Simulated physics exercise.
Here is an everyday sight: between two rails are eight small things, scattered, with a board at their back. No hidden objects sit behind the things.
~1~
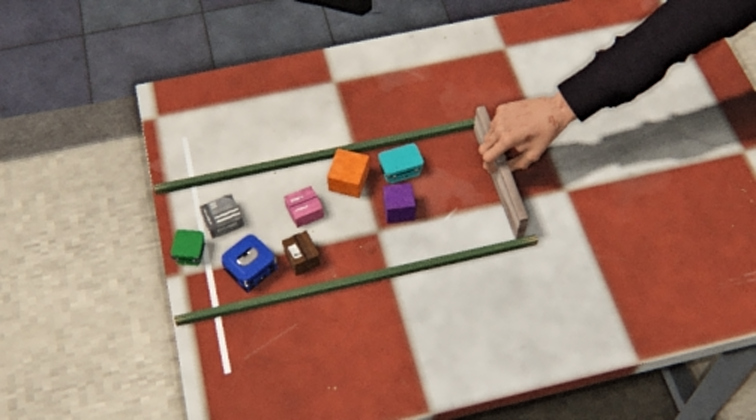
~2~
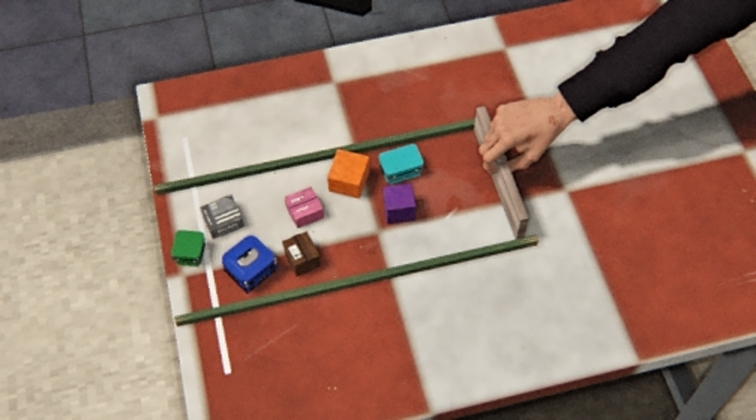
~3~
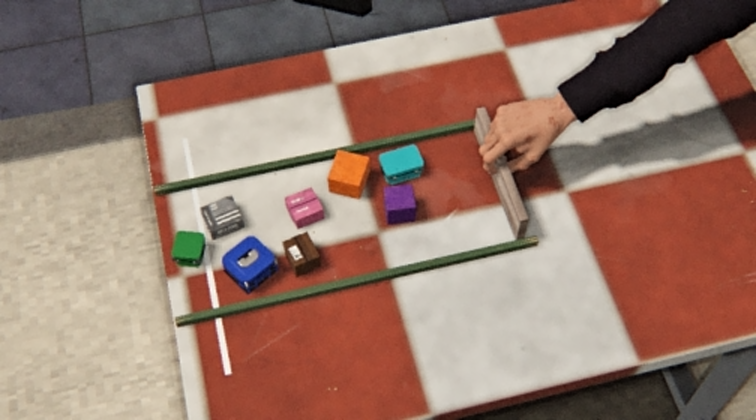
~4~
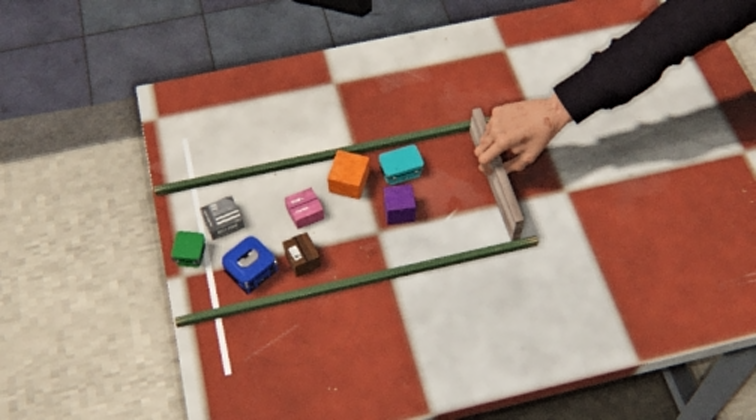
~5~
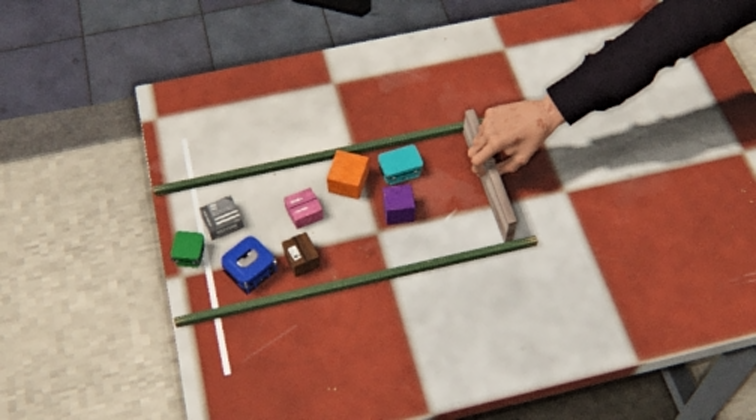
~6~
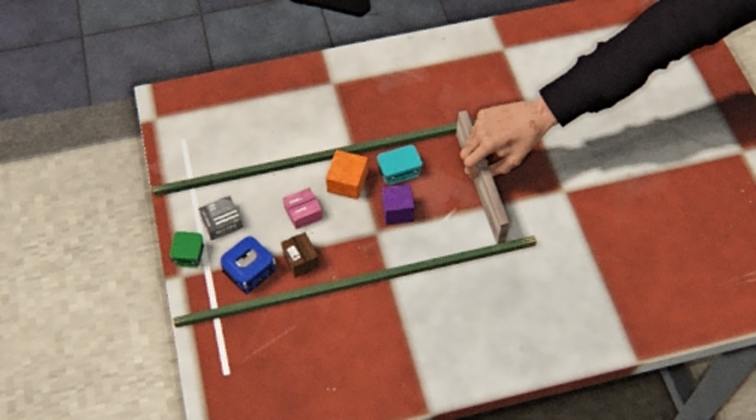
A hand slides a wooden board slightly left between two rails toward eight small objects.
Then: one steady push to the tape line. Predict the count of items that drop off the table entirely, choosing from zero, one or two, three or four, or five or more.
The count is five or more.
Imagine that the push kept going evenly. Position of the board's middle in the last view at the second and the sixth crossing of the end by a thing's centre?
(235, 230), then (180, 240).
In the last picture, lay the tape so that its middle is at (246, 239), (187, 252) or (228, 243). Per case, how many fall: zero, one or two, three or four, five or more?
The falls would be one to two; at least five; one or two.
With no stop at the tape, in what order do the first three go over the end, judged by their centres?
In order: The grey box, the green case and the orange block.
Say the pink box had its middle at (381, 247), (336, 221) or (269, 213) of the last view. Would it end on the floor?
Well, in turn it sits tight; it does not stay; it does not stay.
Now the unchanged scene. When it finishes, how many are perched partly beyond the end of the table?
The number overhanging is 0.
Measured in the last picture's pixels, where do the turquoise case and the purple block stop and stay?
You'll find the turquoise case at roughly (176, 212) and the purple block at roughly (189, 251).
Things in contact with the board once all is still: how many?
Contact count: 3.
A little later, none off yet; green case at rest near (188, 250); grey box at rest near (220, 218); blue case at rest near (248, 265).
Next, none off yet; green case at rest near (188, 250); grey box at rest near (220, 218); blue case moving near (247, 268).
Later still, none off yet; green case moving near (180, 254); grey box shifted well along near (156, 229); blue case shifted about its own width near (207, 285).
When it is over, the number that fall off is five or more; down, orange block, pink box, blue case, grey box and green case.
